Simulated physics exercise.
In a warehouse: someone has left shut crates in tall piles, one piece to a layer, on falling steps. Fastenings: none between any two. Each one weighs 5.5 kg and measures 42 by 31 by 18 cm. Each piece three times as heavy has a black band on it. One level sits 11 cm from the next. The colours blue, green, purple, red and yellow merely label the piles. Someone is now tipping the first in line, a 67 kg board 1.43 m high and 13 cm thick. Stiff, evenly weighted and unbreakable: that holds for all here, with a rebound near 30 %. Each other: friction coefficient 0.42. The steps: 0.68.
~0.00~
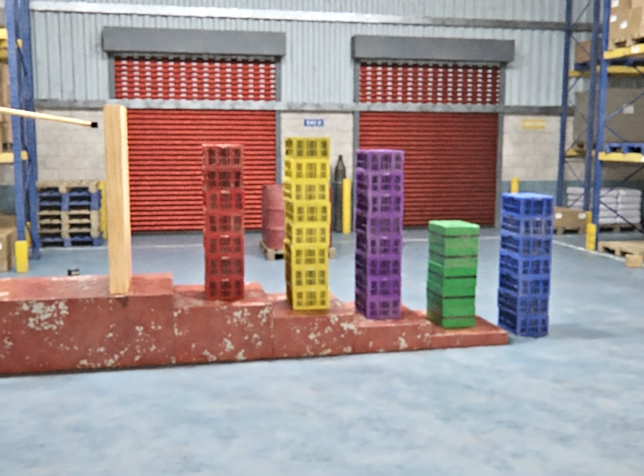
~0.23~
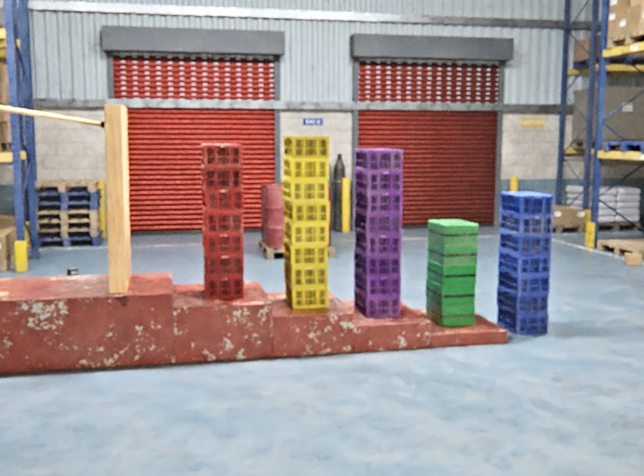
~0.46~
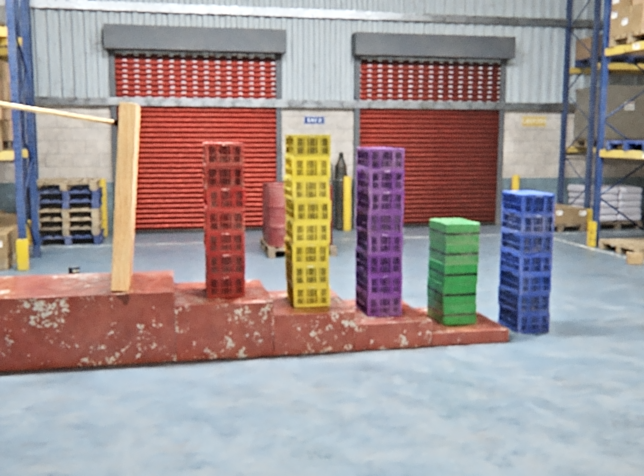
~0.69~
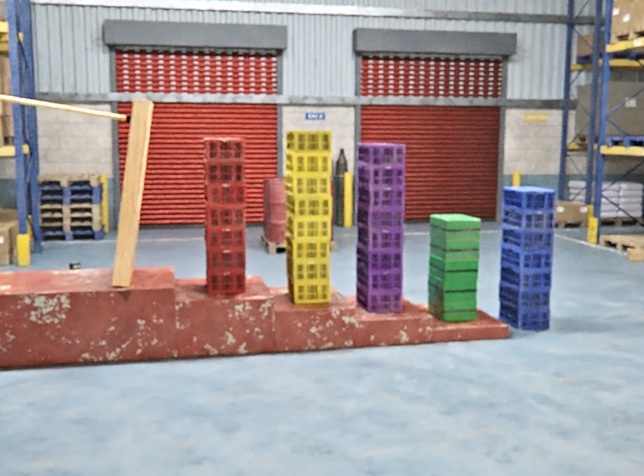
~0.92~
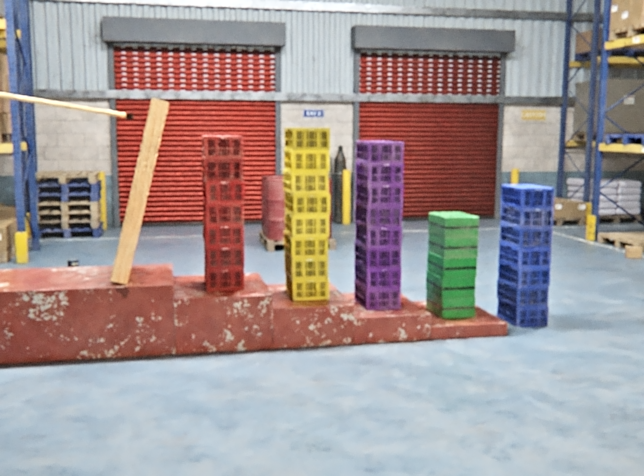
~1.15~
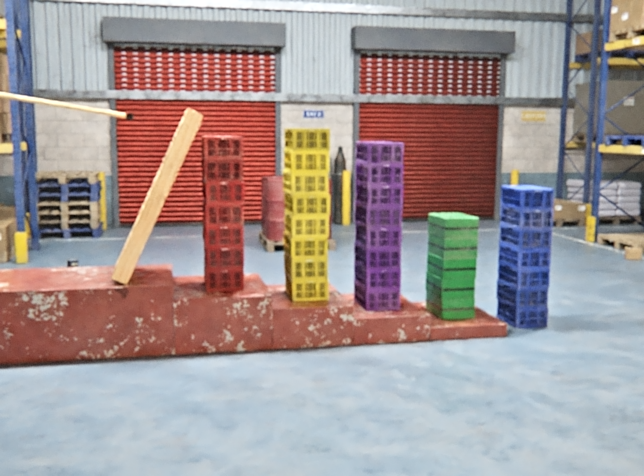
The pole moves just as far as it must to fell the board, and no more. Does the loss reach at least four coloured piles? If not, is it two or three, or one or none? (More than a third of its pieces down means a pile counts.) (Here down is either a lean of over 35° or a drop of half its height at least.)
The count of ruined piles lands on two or three.
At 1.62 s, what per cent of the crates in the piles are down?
By then 0 %.
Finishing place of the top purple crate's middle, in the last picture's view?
Its middle finishes near pixel (485, 279) of the last picture.
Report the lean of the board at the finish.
Roughly 80° from upright.
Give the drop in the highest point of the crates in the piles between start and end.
The top ends up some 30 cm lower.
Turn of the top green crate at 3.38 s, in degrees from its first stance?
0°.
By 1.62 s, board 49° from upright; none of the 35 crates down, 10 disturbed; top red crate tilted 11°; top yellow crate moved 13 cm.
By 2.00 s, board 69° from upright; 6 of the 35 crates down; top red crate tilted 16°, 23 cm lower; top yellow crate tilted 14°.
By 2.40 s, board 78° from upright; 12 of the 35 crates down; top purple crate tilted 32°, 16 cm lower; top yellow crate tilted 13°, 9 cm lower.
By 3.38 s, board 78° from upright; 17 of the 35 crates down; top blue crate on its side; top yellow crate on its side.
When it is over (4.6 s), board 78° from upright; 17 of the 35 crates down; top yellow crate upside down; top red crate tilted 17°, 51 cm lower. Wrecked, purple, red and yellow. In pixels of the last frame, middles, top yellow crate near (541, 334), top red crate near (352, 207).
